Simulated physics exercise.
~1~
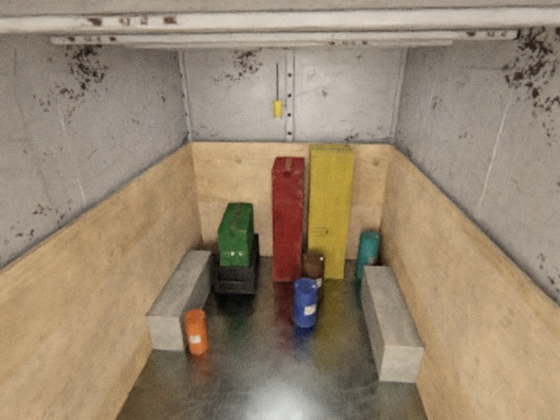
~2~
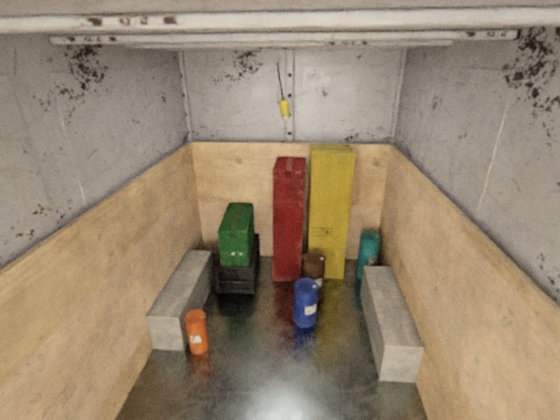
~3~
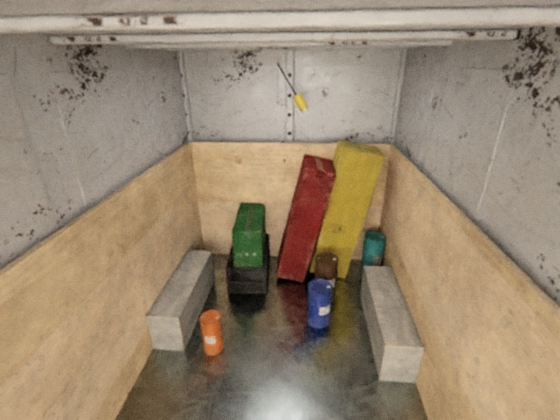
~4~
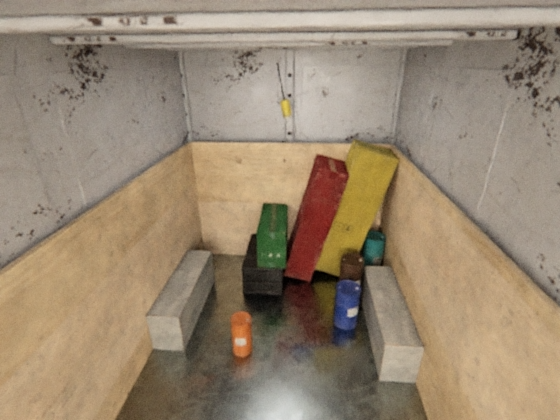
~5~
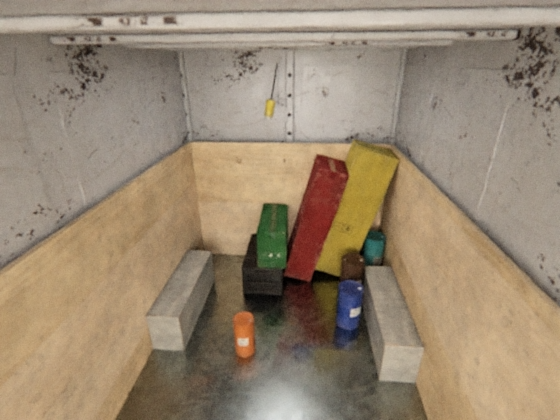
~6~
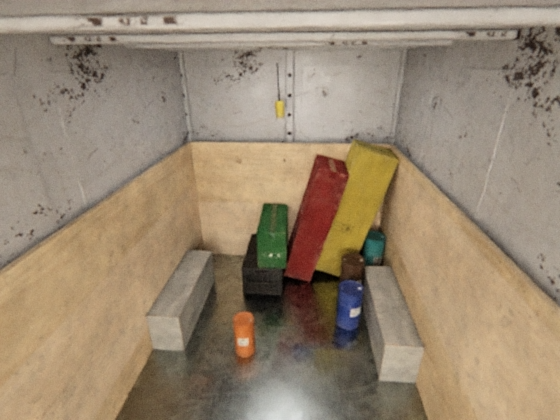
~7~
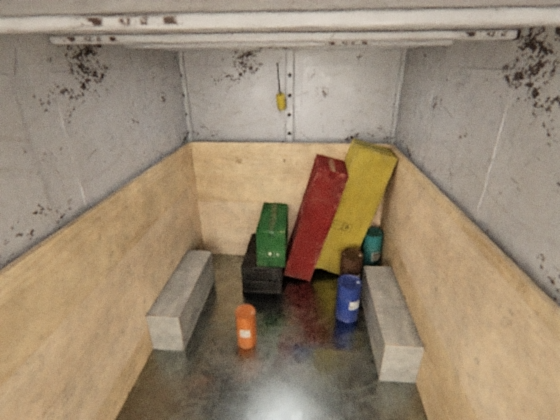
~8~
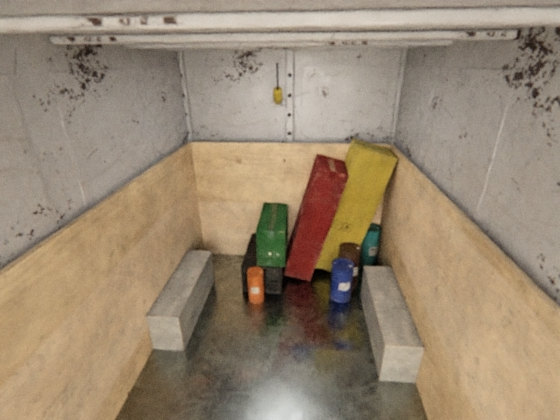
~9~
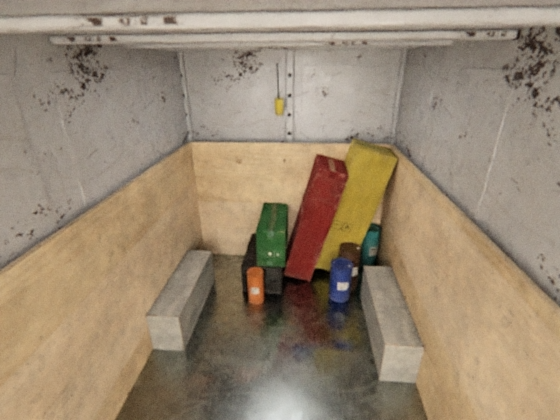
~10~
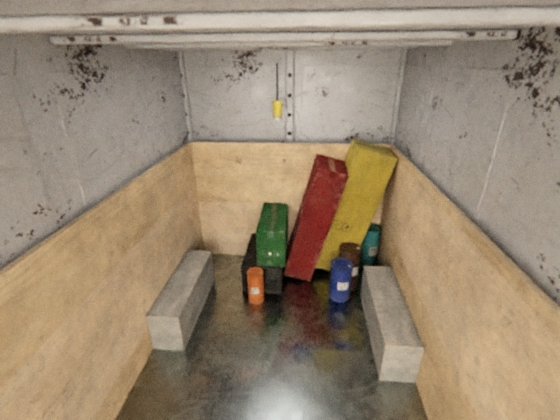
In a walled bay, boxes and canisters slide right, two tall boxes lean, canisters slide forwards, and all rest.
